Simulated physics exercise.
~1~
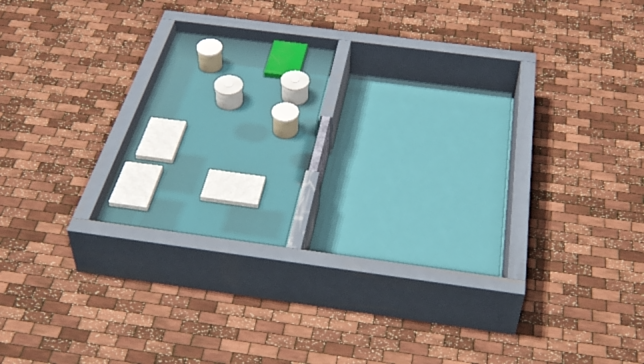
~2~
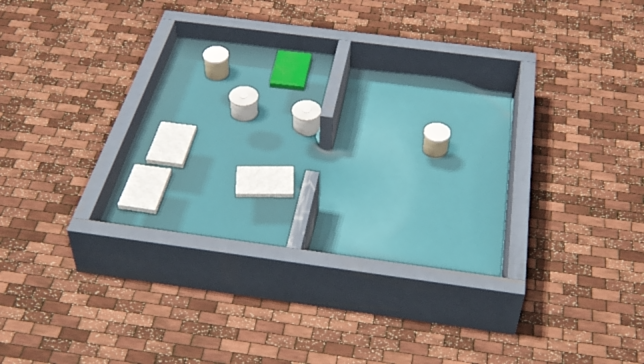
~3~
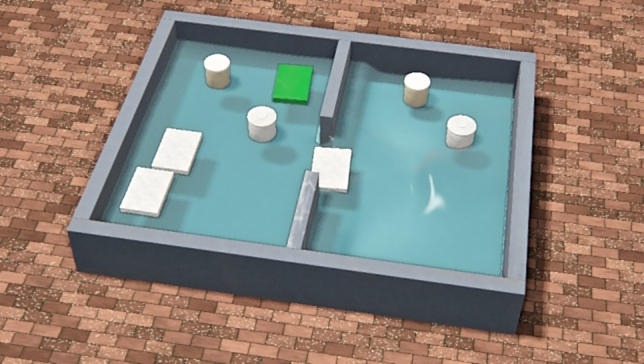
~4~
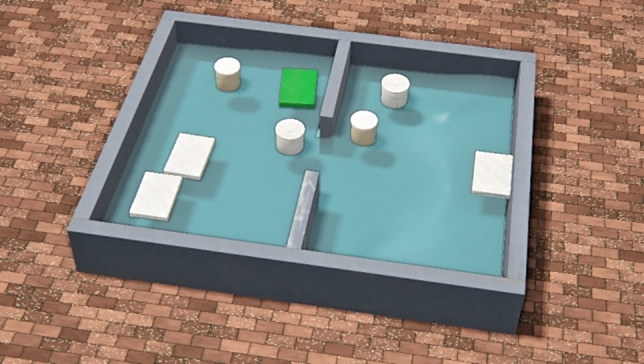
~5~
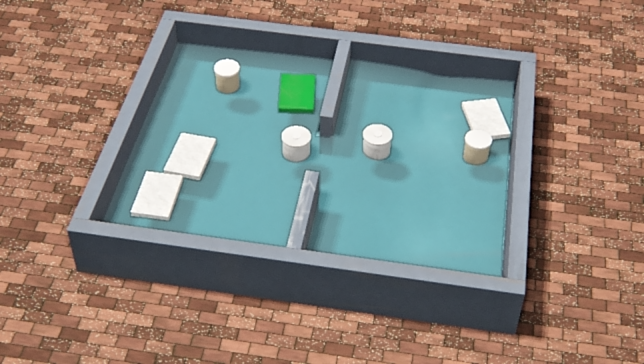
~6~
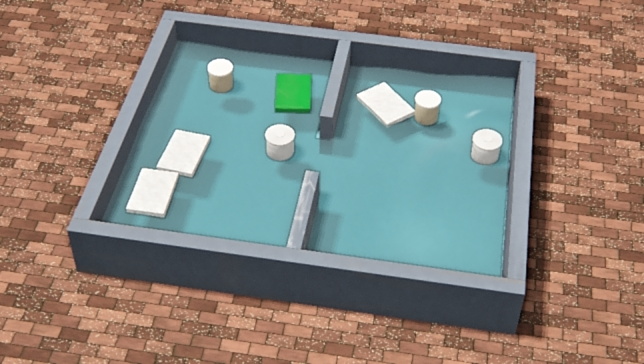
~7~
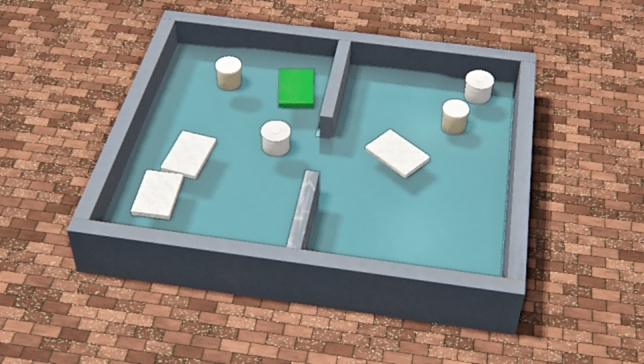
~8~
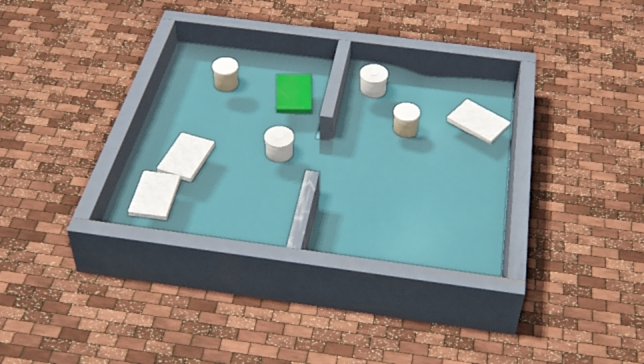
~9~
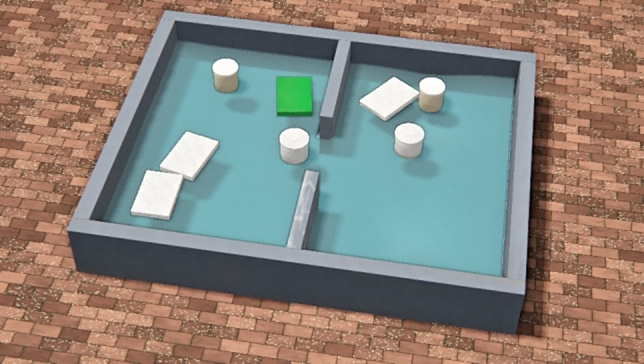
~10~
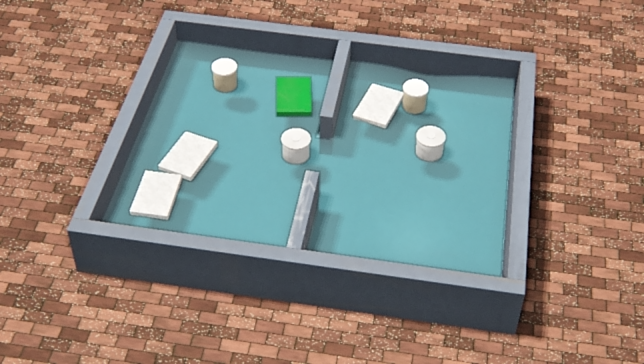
At first, four pale round floats, three white slabs and a green slab float to the left of a divider in a walled pool, with only open water on the right. The board in the divider is gone, and a round float slips through the gap. A second round float follows, and then a white slab passes through and reaches the far right wall. These three circle around the right side, while the green slab shifts only slightly. In the end, all pieces are still afloat, three on the right, and the green slab stays left of the divider.
